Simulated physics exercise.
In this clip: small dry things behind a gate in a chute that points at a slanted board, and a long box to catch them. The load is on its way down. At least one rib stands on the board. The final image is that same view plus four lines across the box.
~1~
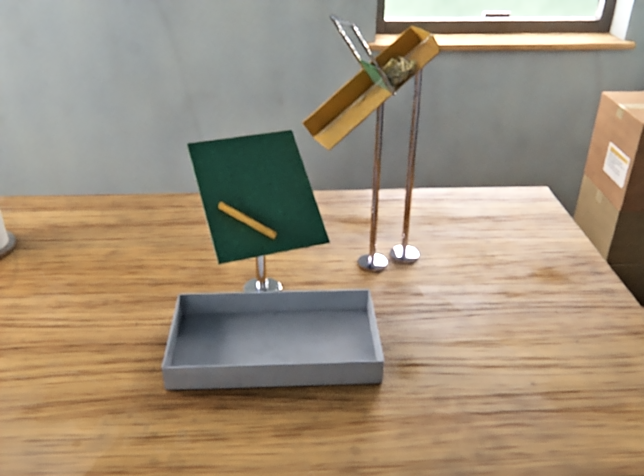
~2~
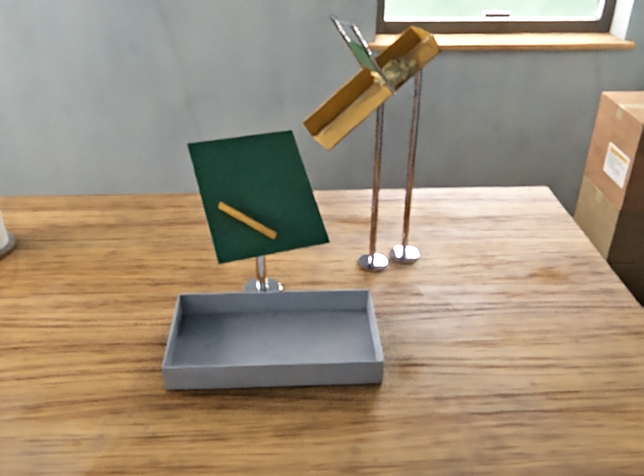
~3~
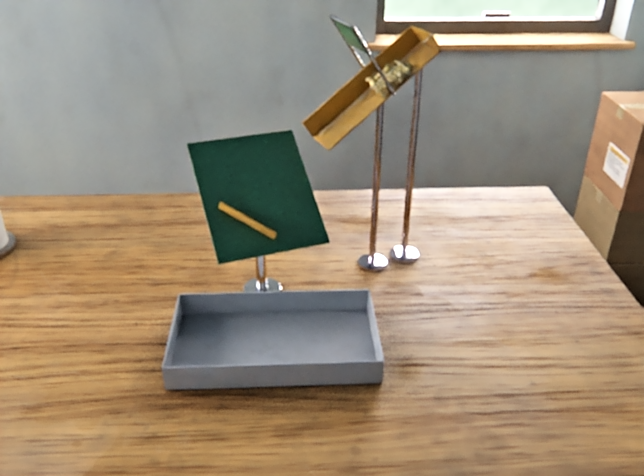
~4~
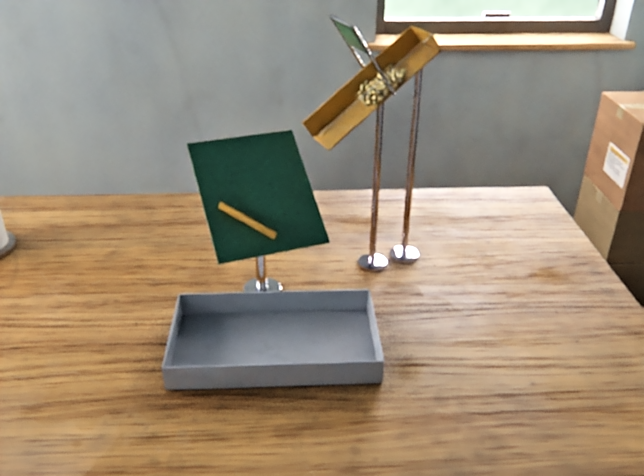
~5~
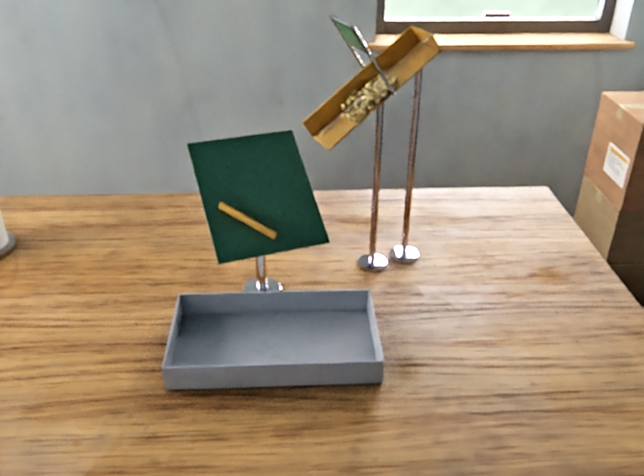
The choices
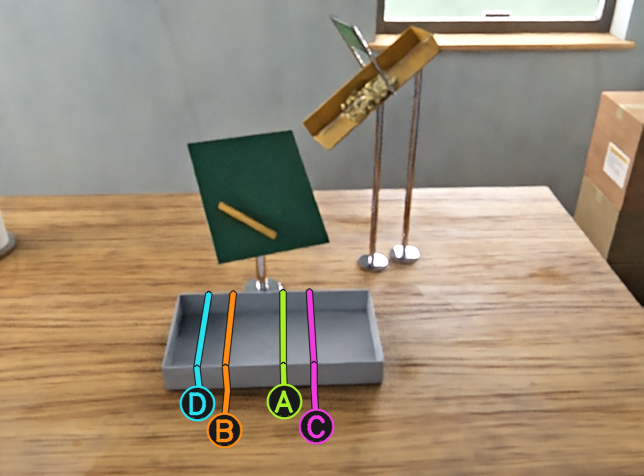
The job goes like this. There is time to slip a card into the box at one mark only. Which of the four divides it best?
I would pick line C.
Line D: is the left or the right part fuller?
More lands on the right.
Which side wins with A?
More lands on the right.
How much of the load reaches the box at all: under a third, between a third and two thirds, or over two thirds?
Over two thirds.
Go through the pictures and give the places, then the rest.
In the first picture, load behind the gate near (389, 73), soya beans; lip of the chute near (321, 144), sloping gently.
In the second picture, middle of the board near (258, 192), tilted fairly steeply; middle of its low edge near (276, 252); of its high edge near (241, 136).
In the third picture, front corners of the box near (163, 367) and (383, 361), empty; front of the load near (383, 95).
In the fourth picture, middle of the load near (378, 82); its front near (364, 101), close to a quarter of the way to the lip; rib from (220, 202) to (276, 234).
In the fifth picture, middle of the load near (370, 97); its front near (344, 115), close to half of the way to the lip.
On the marked copy, line A crosses the front rim at (283, 364); line B crosses the front rim at (225, 365); line C crosses the front rim at (313, 363); line D crosses the front rim at (196, 366).
With A, of what is caught, a small share on the left of the divider, all but a few on the right.
With B, of what is caught, none at all on the left of the divider, the whole lot on the right.
With C, of what is caught, close to a third on the left of the divider, close to two thirds on the right.
With D, of what is caught, none at all on the left of the divider, the whole lot on the right.
